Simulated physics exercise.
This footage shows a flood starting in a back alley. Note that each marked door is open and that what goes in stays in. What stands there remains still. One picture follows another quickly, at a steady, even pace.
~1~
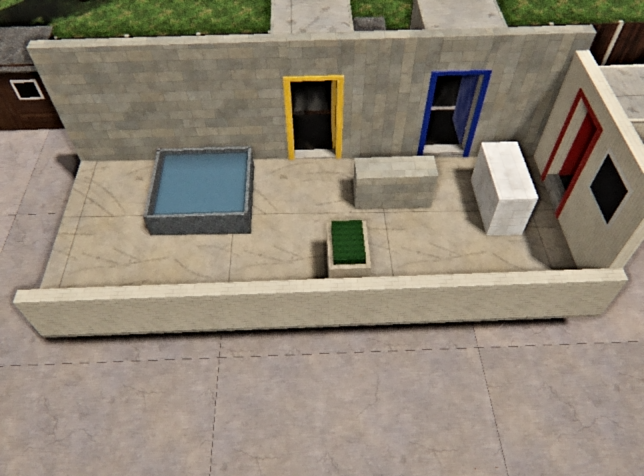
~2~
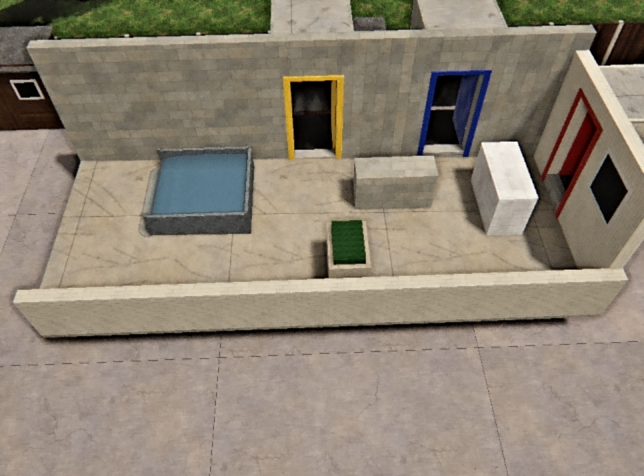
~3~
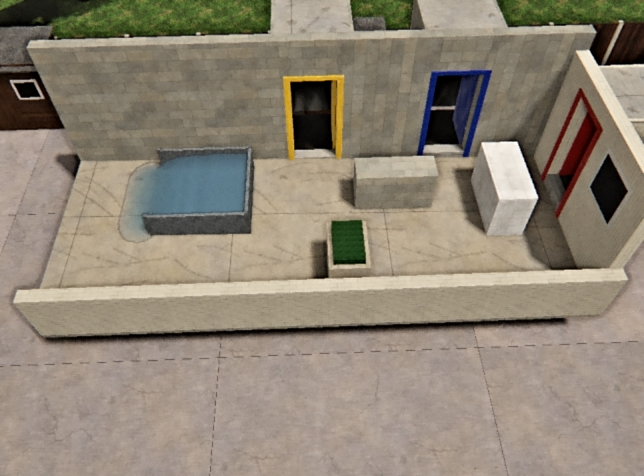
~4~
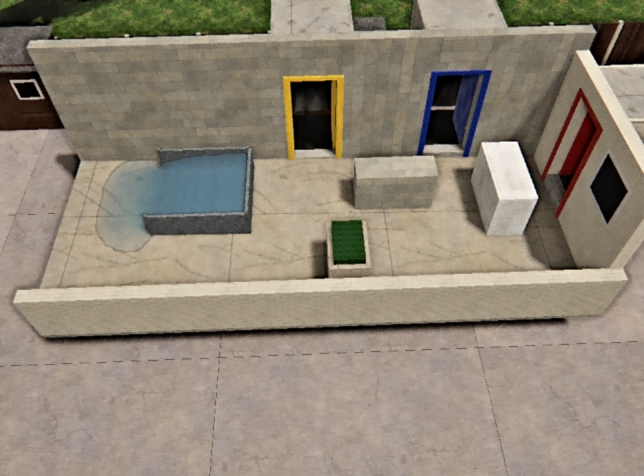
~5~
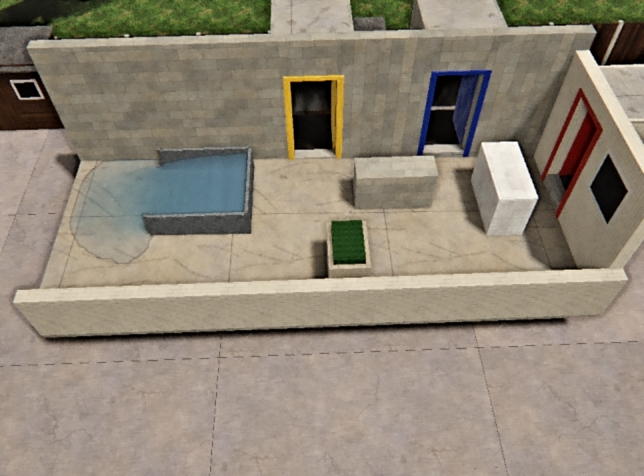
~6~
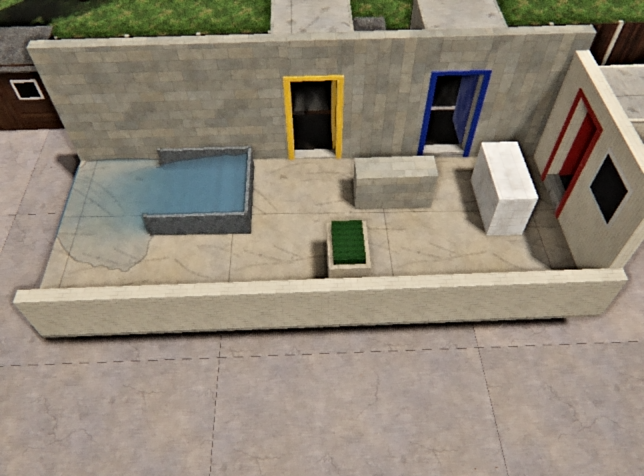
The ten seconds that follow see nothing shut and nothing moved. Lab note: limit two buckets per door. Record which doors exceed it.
Record: Blue door under limit; yellow door under limit; red door under limit.
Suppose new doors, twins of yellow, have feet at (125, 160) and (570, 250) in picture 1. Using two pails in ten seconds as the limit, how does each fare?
Well, the first one overshoots and the other one doesn't reach it.
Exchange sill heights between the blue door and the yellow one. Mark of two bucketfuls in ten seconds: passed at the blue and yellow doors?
After the swap the blue door stays in check and the yellow door stays in check.
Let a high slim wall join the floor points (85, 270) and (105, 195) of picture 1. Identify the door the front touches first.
It's the one in yellow.
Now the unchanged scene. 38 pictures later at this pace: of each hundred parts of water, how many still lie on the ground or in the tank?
Roughly 34 per cent.
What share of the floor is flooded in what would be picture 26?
Around 20 percent, give or take.
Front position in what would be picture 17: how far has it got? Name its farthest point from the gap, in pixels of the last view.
I'd point to (48, 308).
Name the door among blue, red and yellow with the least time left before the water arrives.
That's the door marked yellow.
A moment on, water covers 15 % of the floor; the blue door not reached, the yellow door not reached, the red door not reached.
Next, water covers 20 % of the floor; the blue door not reached, the yellow door not reached, the red door not reached.
Then, water covers 20 % of the floor; the blue door not reached, the yellow door not reached, the red door not reached.
Later, water covers 25 % of the floor; the blue door not reached, the yellow door wet at the sill, nothing in, the red door not reached.
In the end, water covers 25 % of the floor; the blue door not reached, the yellow door wet at the sill, nothing in, the red door not reached.
